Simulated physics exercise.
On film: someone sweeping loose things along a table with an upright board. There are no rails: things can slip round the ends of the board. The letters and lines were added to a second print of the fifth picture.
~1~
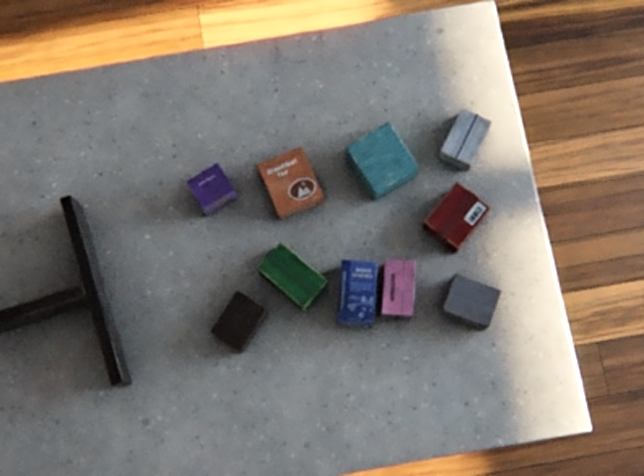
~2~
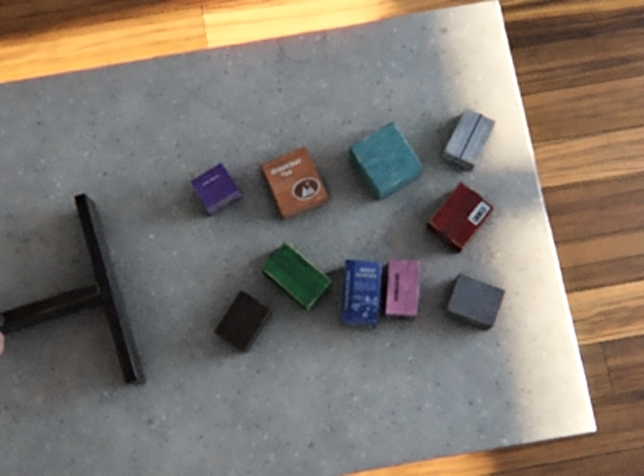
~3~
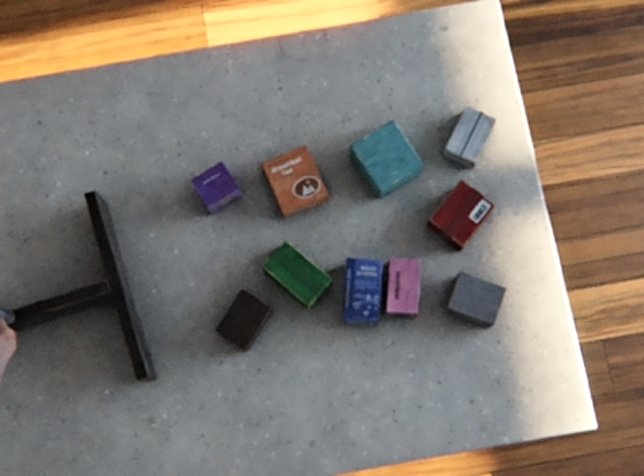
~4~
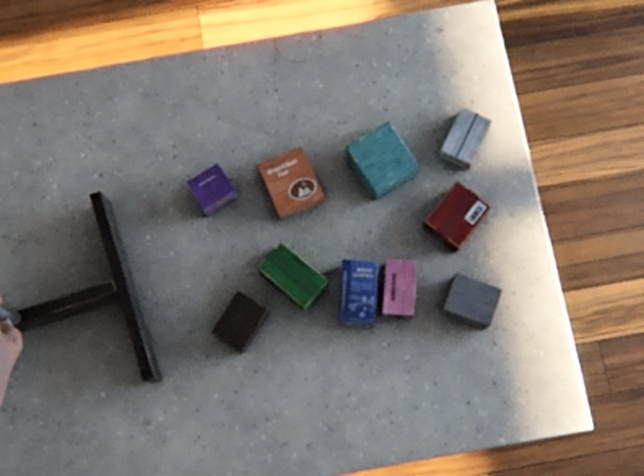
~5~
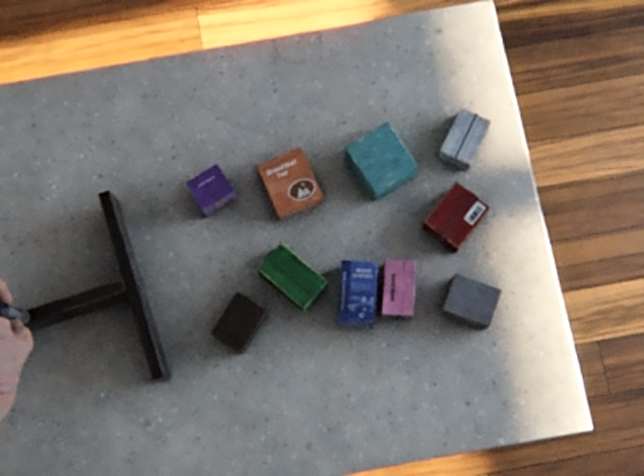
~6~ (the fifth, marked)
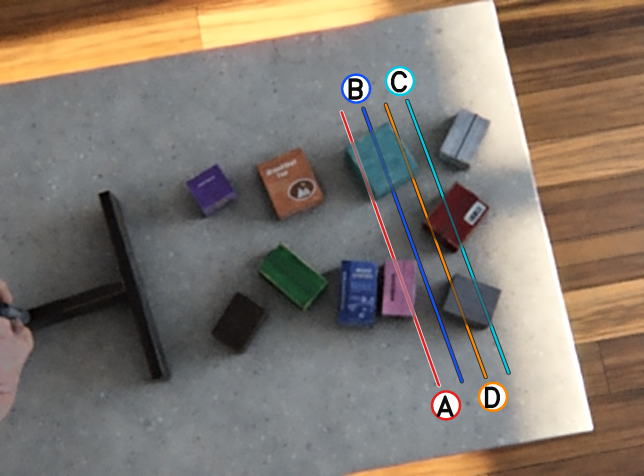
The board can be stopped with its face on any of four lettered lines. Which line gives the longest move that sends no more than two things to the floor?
No third one falls up to D.
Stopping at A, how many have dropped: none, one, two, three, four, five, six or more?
In all, none.
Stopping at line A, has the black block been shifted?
By then, yes.
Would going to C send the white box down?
Yes.
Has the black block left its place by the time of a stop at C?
By then, yes.
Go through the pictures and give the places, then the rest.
Board (91, 288); red box (456, 218); pink box (398, 289), in the first picture.
Board (104, 286); green box (297, 277), in the second picture.
Board (115, 283); black block (245, 320), in the third picture.
Board (121, 284); purple packet (213, 190), in the fourth picture.
Board (130, 283); blue box (357, 294); white box (465, 139); red box (455, 218), in the fifth picture.
On the marked copy, A at (389, 245); B at (411, 241); C at (456, 233); D at (434, 237).
With D. Early on, board (240, 263); purple packet (242, 185); black block (291, 309).
Further on, board (349, 244); white box (483, 133); grey block (507, 297).
At the end, board (433, 229); grey block over the edge; white box over the edge; two fallen.
As for the rest, A is within the limit but short; B is within the limit but short; C drops four.
